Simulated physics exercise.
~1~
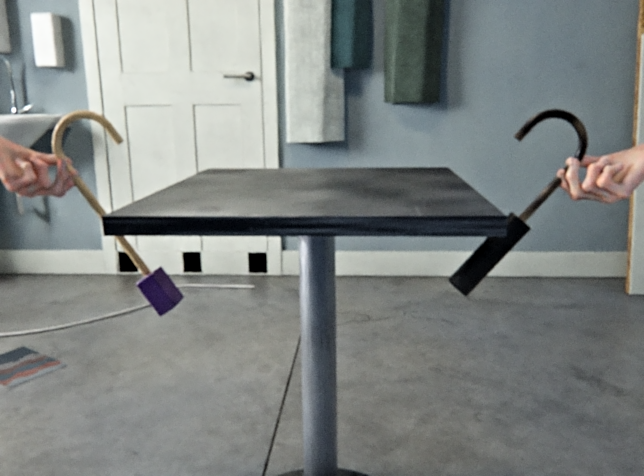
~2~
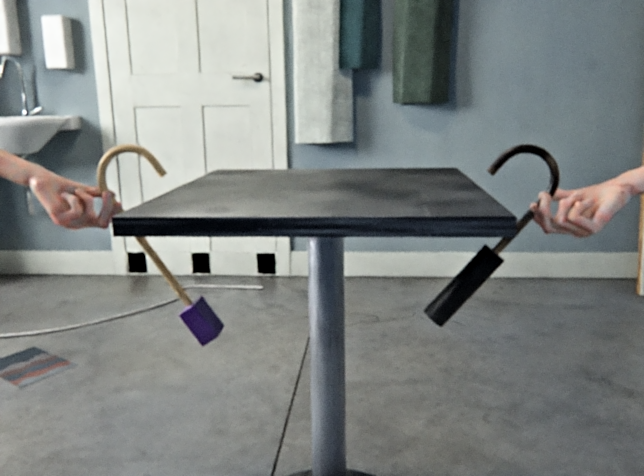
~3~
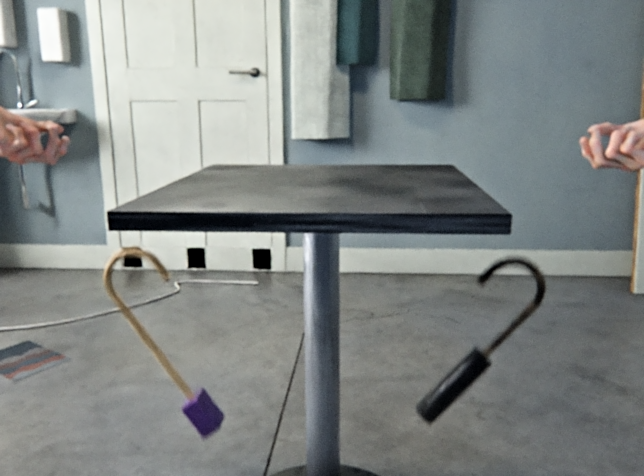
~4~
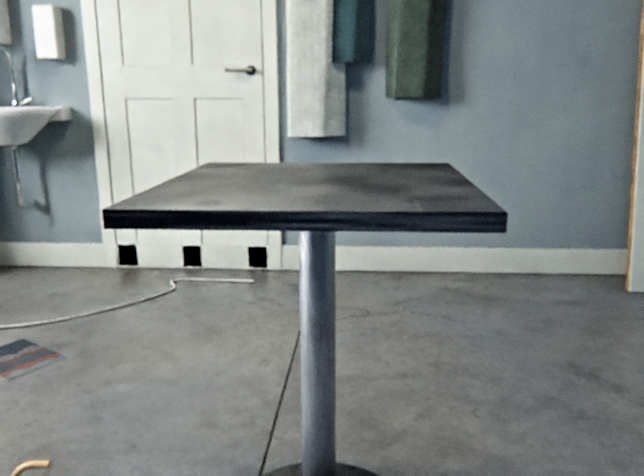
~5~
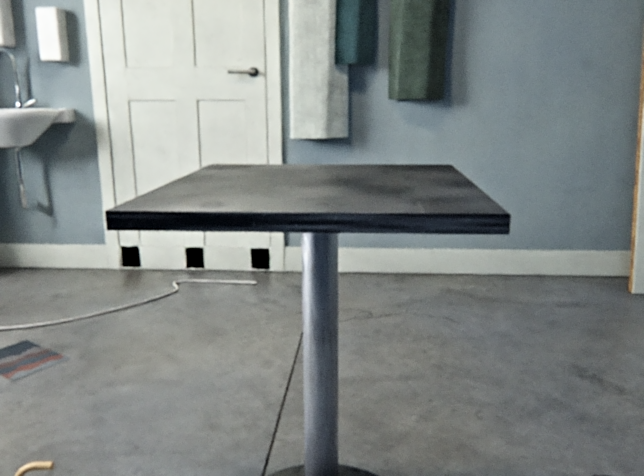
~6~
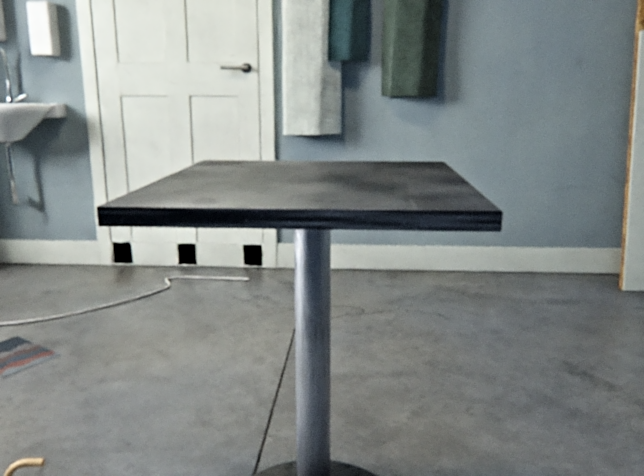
The video shows two hands holding a hooked purple-ended object and a black umbrella at opposite ends of a small dark table, moving them inward and letting go. Both drop beneath the tabletop, leaving only the lighter hook visible at the lower left beside the still table.
